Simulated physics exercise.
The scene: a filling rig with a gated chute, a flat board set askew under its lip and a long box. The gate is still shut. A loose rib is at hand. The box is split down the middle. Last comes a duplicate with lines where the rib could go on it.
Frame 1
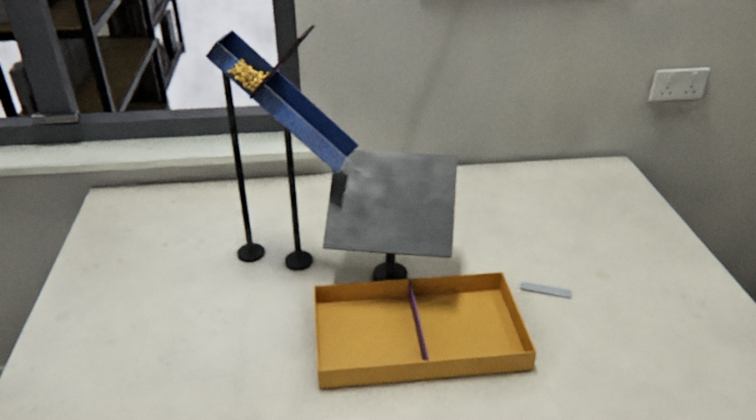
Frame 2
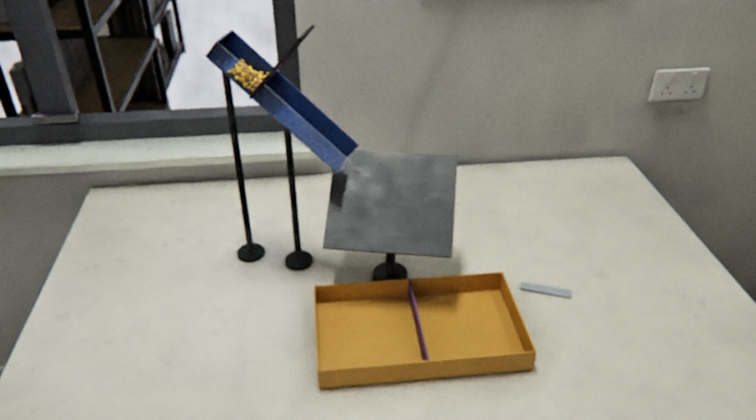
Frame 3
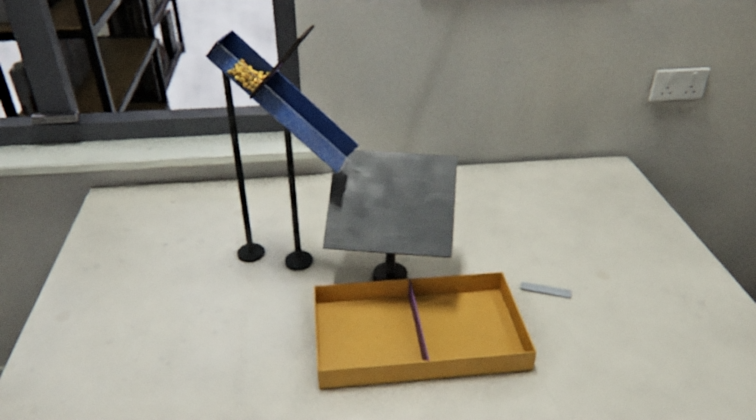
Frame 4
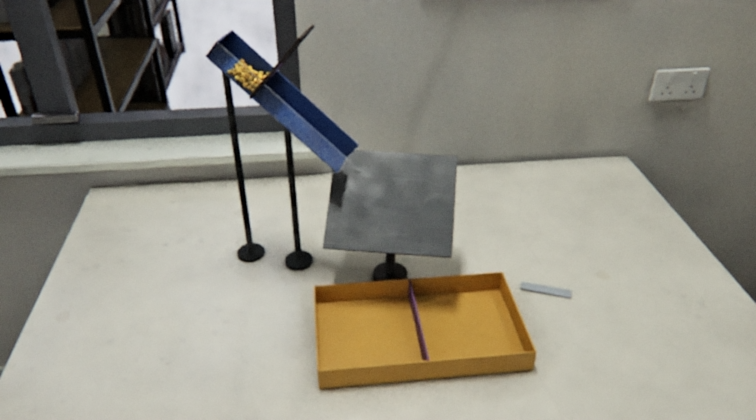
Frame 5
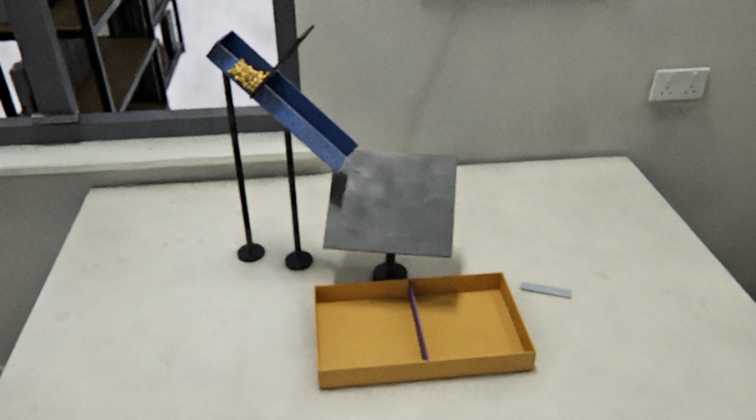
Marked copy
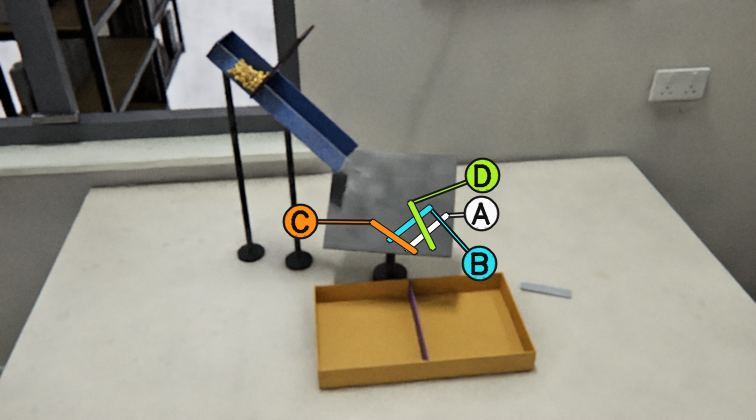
Nothing moved the whole time: a clump of small yellow pieces sat still near the top of a sloping blue chute, above a tilted grey board and a divided orange-yellow box on a white table.
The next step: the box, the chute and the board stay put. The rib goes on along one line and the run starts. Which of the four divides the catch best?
D.
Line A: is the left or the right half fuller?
Left.
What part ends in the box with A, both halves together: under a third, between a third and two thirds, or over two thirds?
Line A gives over two thirds.
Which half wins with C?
The right half.
On the marked copy, line A from (446, 215) to (407, 248); line B from (429, 207) to (389, 239); line C from (372, 222) to (414, 251); line D from (410, 203) to (432, 247).
With A, of what is caught, nearly all in the left half, a stray few in the right.
With B, of what is caught, all in the left half, none in the right.
With C, of what is caught, a small part in the left half, nearly all in the right.
With D, of what is caught, about half in the left half, about half in the right.
